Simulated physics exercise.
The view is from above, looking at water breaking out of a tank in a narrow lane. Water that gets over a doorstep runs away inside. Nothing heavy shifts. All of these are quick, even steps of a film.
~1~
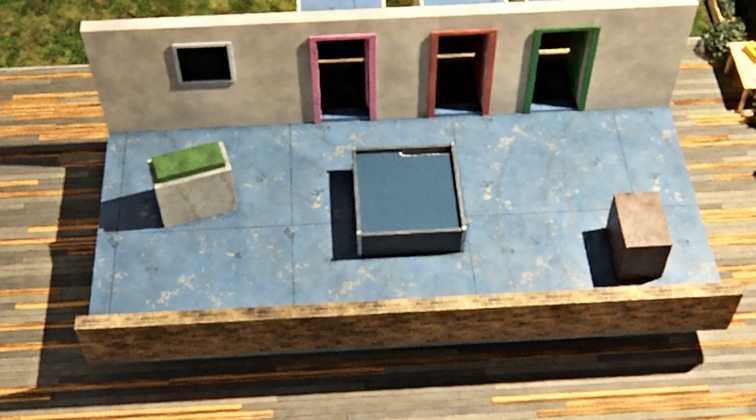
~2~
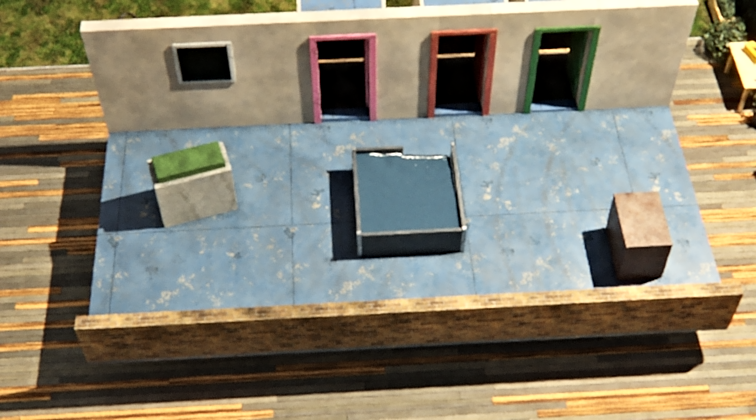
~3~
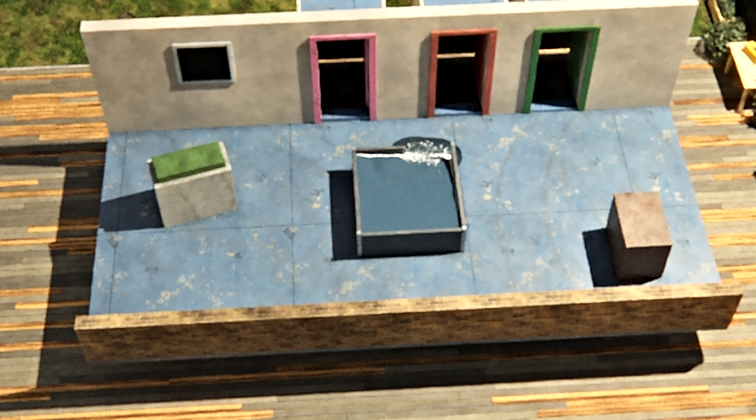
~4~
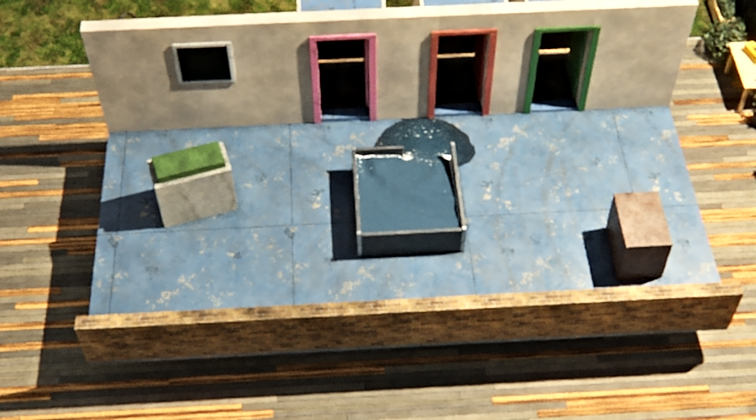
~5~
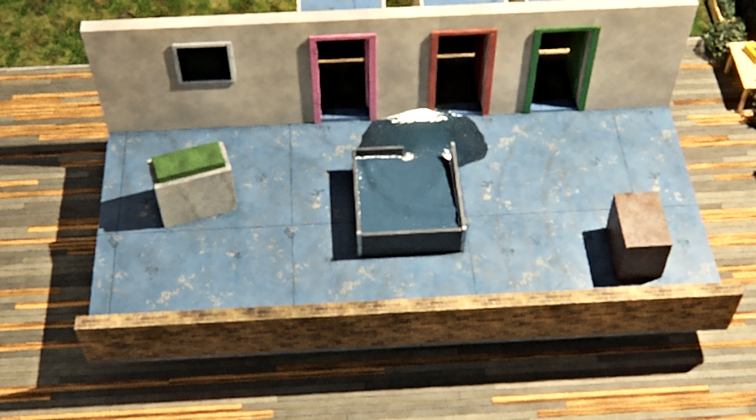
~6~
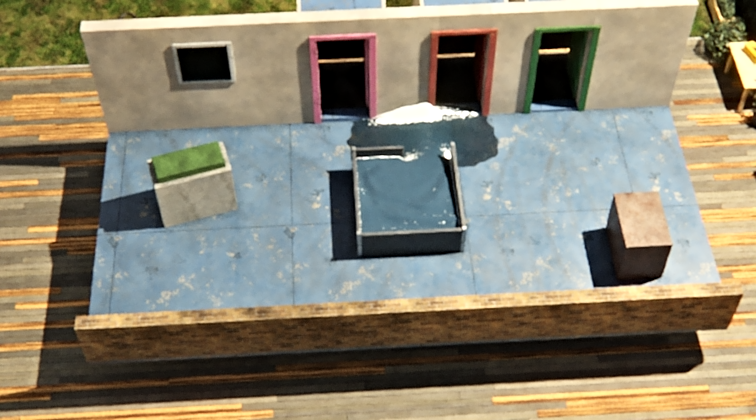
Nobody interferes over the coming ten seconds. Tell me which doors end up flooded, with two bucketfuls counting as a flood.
Here is how it goes: The red door ends up flooded; the green door escapes flooding; the pink door escapes flooding.
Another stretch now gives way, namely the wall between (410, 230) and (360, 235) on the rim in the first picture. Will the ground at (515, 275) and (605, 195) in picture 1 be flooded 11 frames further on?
Respectively: Drenched and parched.
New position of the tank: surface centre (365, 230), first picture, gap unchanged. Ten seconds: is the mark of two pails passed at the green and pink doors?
So here's how it goes: The green door comes up short, and the pink door clears the threshold.
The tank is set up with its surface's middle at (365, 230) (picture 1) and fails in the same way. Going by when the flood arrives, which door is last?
It's the green one.
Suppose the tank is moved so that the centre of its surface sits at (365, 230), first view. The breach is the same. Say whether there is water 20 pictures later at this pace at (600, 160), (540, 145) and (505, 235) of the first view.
I'd say swamped for the first, swamped for the second and still dry for the third.
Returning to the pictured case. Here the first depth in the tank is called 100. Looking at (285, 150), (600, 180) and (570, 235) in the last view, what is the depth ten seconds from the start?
2, 2 and 2 in a hundred, in turn.
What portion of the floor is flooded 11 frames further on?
That works out to some 20 in a hundred.
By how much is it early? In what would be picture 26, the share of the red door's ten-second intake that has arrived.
It should be near 75 percent of the ten-second total.
A moment on, water covers 10 % of the floor; the red door over two buckets in, the green door wet at the sill, nothing in, the pink door wet at the sill, nothing in.
Next, water covers 20 % of the floor; the red door far over two buckets in, the green door wet at the sill, nothing in, the pink door wet at the sill, nothing in.
Then, water covers 35 % of the floor; the red door far over two buckets in, the green door wet at the sill, nothing in, the pink door under two buckets in.
Later, water covers 45 % of the floor; the red door far over two buckets in, the green door wet at the sill, nothing in, the pink door under two buckets in.
In the end, water covers 50 % of the floor; the red door far over two buckets in, the green door wet at the sill, nothing in, the pink door under two buckets in.
